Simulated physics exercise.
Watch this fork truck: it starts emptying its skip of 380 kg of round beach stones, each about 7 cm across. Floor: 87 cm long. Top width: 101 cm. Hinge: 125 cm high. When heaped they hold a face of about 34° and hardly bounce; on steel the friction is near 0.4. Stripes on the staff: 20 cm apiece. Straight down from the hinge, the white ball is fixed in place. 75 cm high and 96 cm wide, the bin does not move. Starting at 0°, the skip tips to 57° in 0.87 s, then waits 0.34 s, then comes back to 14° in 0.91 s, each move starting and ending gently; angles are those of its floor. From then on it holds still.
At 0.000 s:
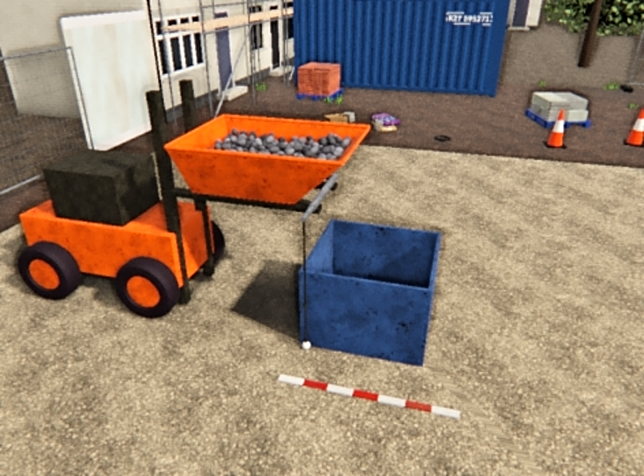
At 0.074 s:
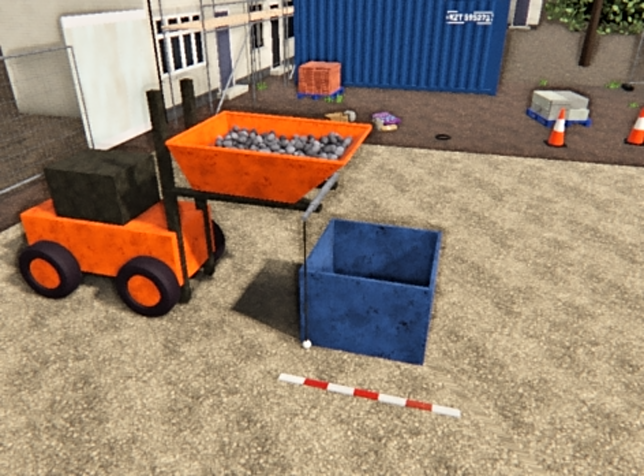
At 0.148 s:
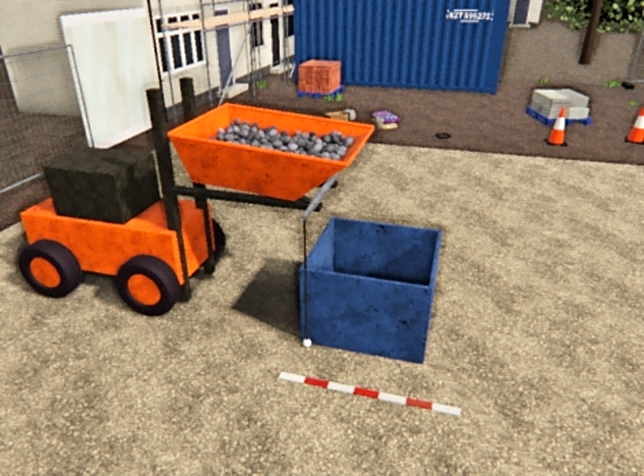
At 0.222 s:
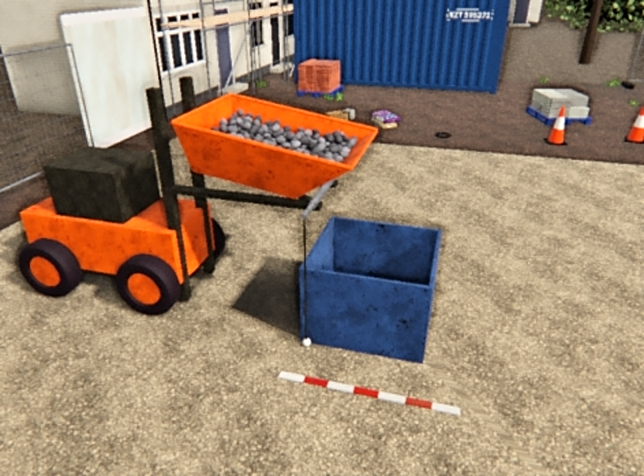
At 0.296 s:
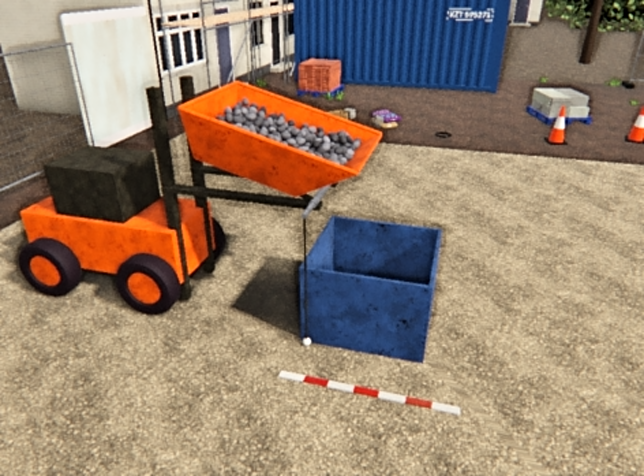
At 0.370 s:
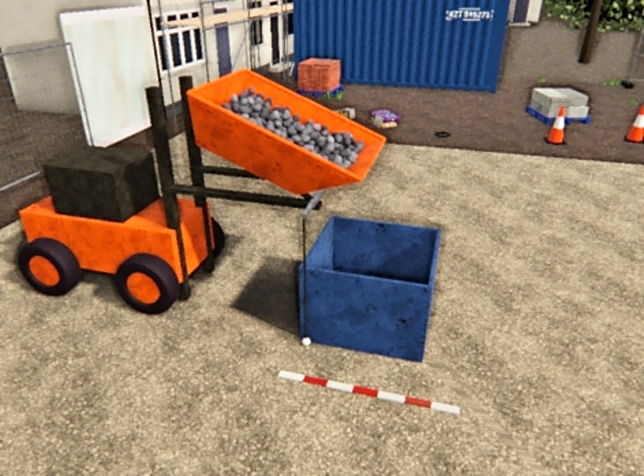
The clip shows an orange fork truck holding a skip of grey stones beside an open blue bin; the skip starts level, then gradually tilts down to the right, its left end rising, while the truck and bin stay still.
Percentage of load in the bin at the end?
Roughly 25 %.
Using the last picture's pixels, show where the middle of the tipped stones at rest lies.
(466, 330).
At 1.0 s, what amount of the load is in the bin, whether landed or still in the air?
By that point it's something like 5 in a hundred.
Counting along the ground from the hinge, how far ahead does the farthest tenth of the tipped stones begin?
Around 210 cm ahead of the hinge.
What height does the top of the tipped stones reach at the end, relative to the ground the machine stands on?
I'd put it at roughly 20 cm above the ground.
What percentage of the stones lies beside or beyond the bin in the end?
Close to 50 percent of the load.
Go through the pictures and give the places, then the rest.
The skip is at 0°, its lip at (342, 164); the top of the load is at (324, 144), in the first frame.
The skip is at 1°, its lip at (344, 164); the top of the load is at (308, 142); the stones move at 0.3 m/s on average, in the second frame.
The skip is at 4°, its lip at (347, 165); the top of the load is at (242, 132); the stones move at 0.6 m/s on average, in the third frame.
Lip at (351, 169), floor tilted 9°, highest stones at (241, 122); the stones move at 0.8 m/s on average, in the fourth frame.
Lip at (357, 174), floor tilted 15°, highest stones at (241, 110); the stones move at 0.9 m/s on average, in the fifth frame.
Lip at (361, 180), floor tilted 22°, highest stones at (247, 98); the stones move at 1.0 m/s on average, in the sixth frame.
After 0.6 s the floor is at 48°; 100 % in the skip; the foremost stones are at (365, 182).
After 1.0 s the floor is at 57°; 96 % in the skip, 4 % in the bin, 1 % beside or beyond the bin; the foremost stones are at (400, 214).
After 2.6 s the floor is at 14°; 26 % in the skip, 24 % in the bin, 50 % beside or beyond the bin; the foremost stones are past the picture's edge.
After 5.1 s the floor is at 14°; 26 % in the skip, 24 % in the bin, 50 % beside or beyond the bin; the foremost stones are past the picture's edge.
